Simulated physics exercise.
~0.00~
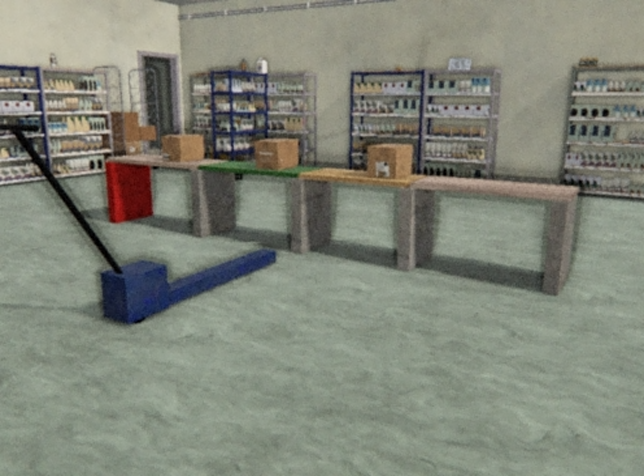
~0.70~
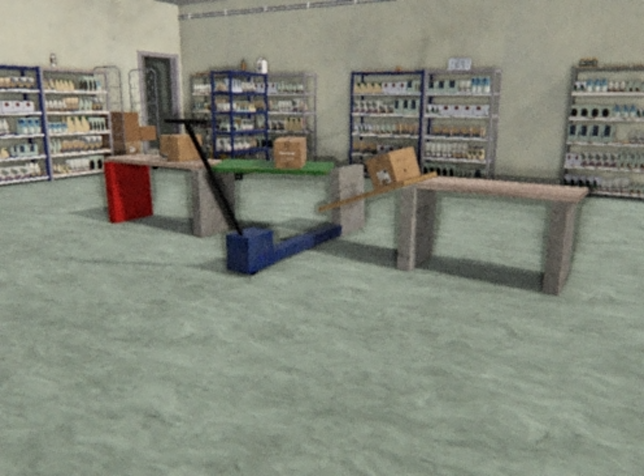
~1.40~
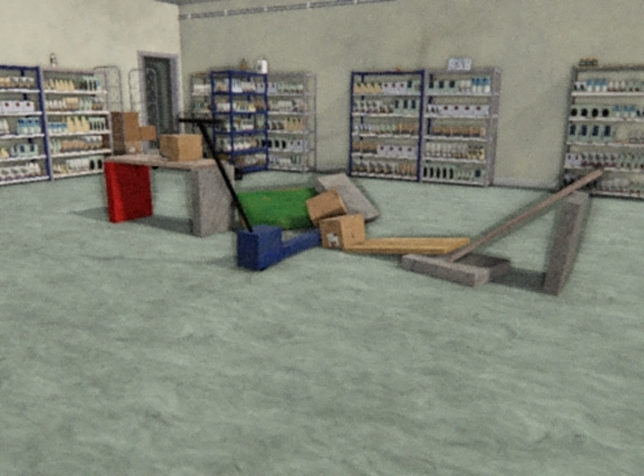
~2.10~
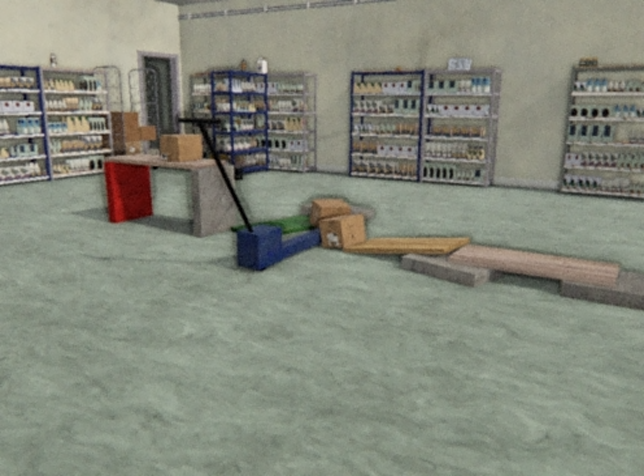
A blue floor jack slid right into the base of a row of stone blocks topped with loose boards, and the green board, its neighbors and two cartons toppled to the floor, while the red upright and the leftmost table stayed standing.
